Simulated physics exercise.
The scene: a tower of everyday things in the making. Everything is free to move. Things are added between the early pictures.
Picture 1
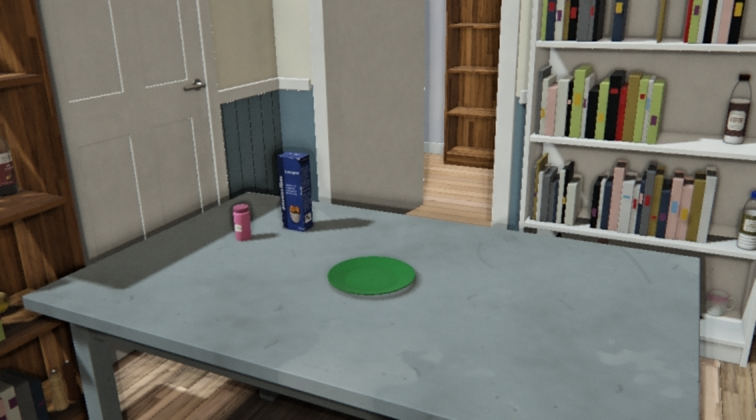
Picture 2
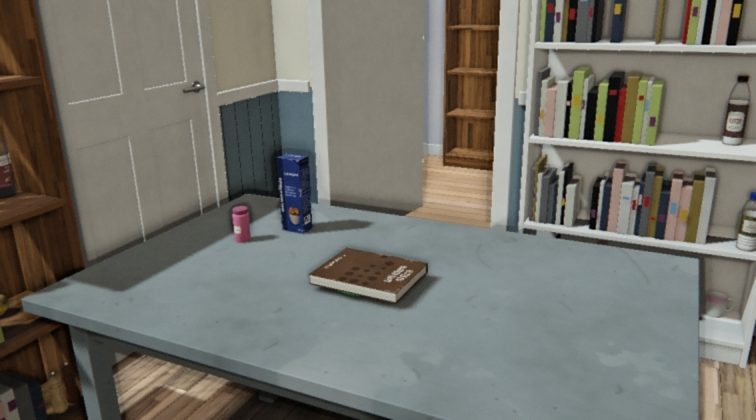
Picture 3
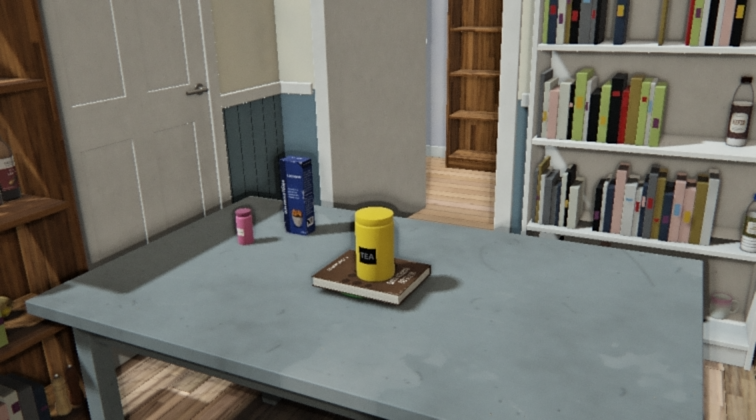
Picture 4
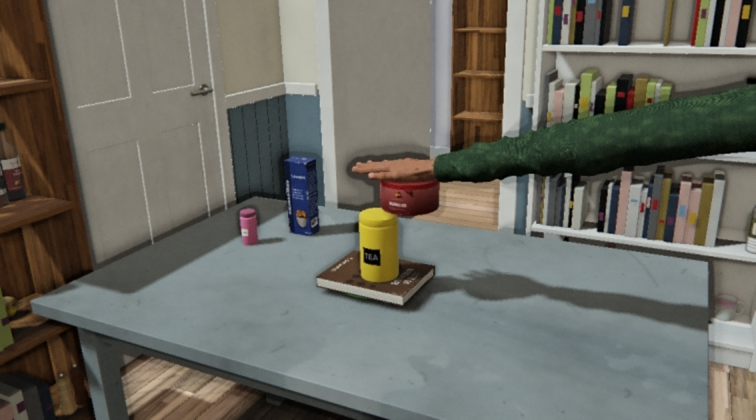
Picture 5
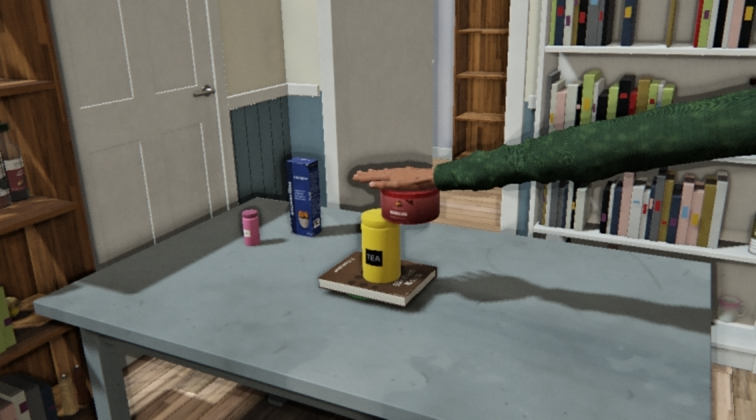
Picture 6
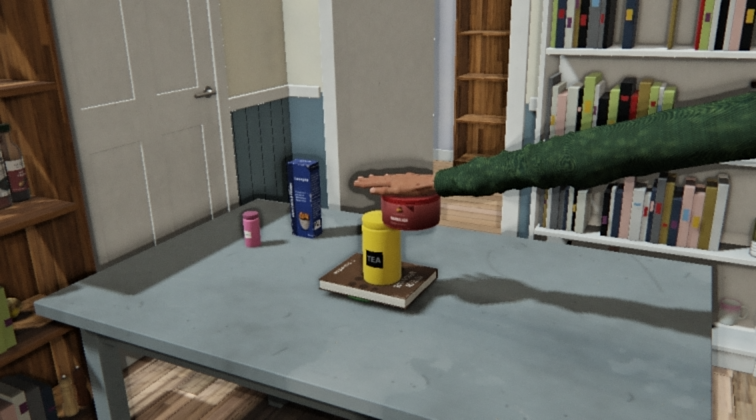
On a gray table, a brown book took the place of a green plate and a yellow tea jar appeared on it, then a green-sleeved arm lowered a red tub slightly above the jar.
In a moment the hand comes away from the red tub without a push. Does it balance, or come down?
It loses its balance.
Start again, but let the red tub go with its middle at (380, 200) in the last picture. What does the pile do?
Then it stays up.
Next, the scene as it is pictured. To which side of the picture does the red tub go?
It goes to the right.
Then, 0.30 s past the last view, red tub now fallen.
Then, 0.40 s past the last view, things are still on the move.
Then, 0.50 s past the last view, as before.
Finally, fallen, red tub; the other 5 still in place. Final places as the last picture's camera would see them, red tub near (490, 302). The pile comes apart.
